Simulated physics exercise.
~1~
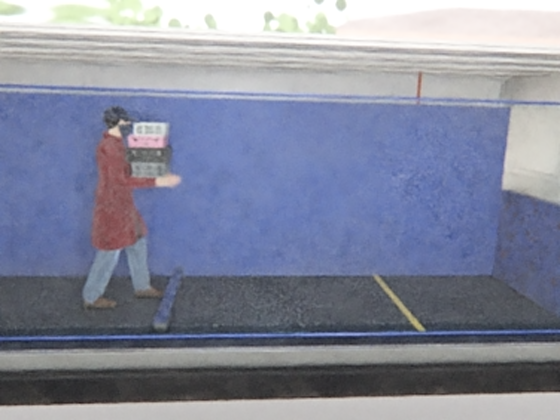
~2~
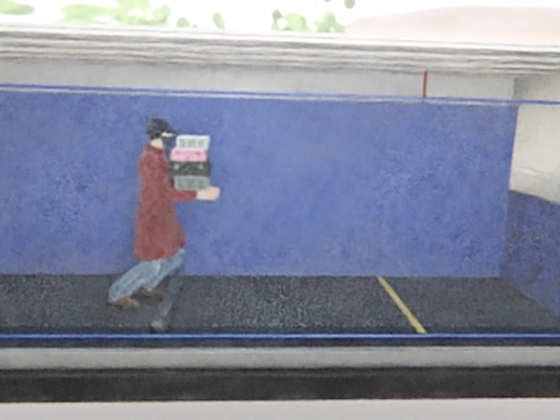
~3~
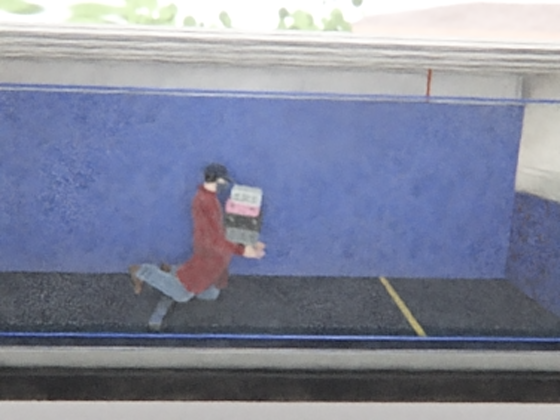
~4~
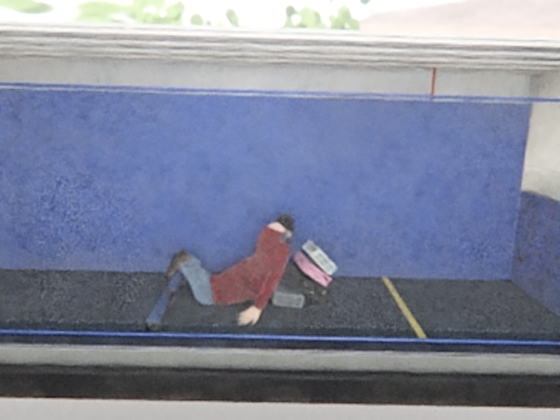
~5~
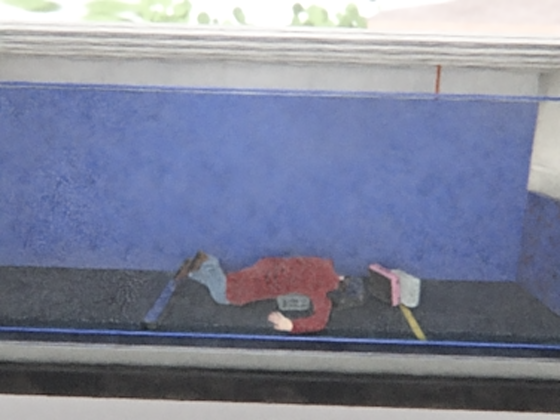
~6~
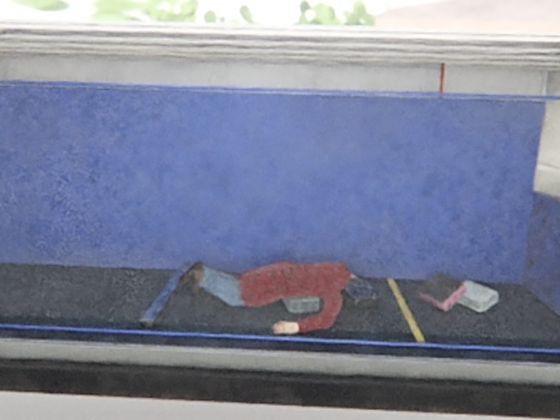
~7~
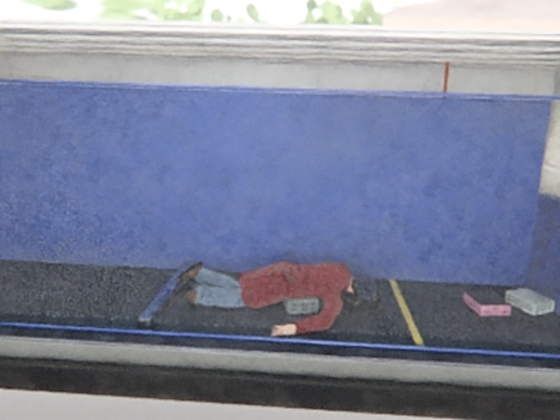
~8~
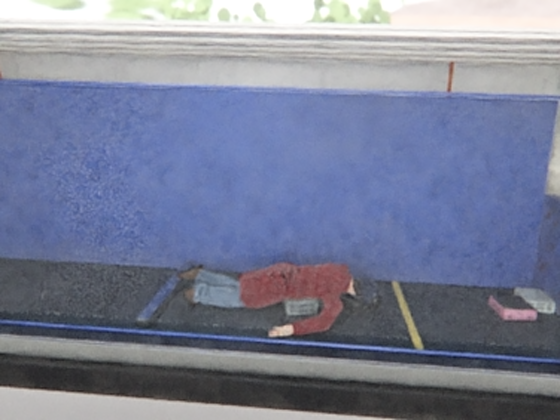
The clip opens on a courier in a long red coat walking right with a stack of boxes held in front, inside a blue-walled space with a dark floor. The courier's feet meet a low blue rail, and the body tips forward past it. As the courier drops toward the floor, the stack comes apart and spills ahead. The courier ends face down, short of the yellow line, with the grey crate and black toolbox close by. The pink toolbox and white crate tumble across the line and come to rest beyond it, overturned.
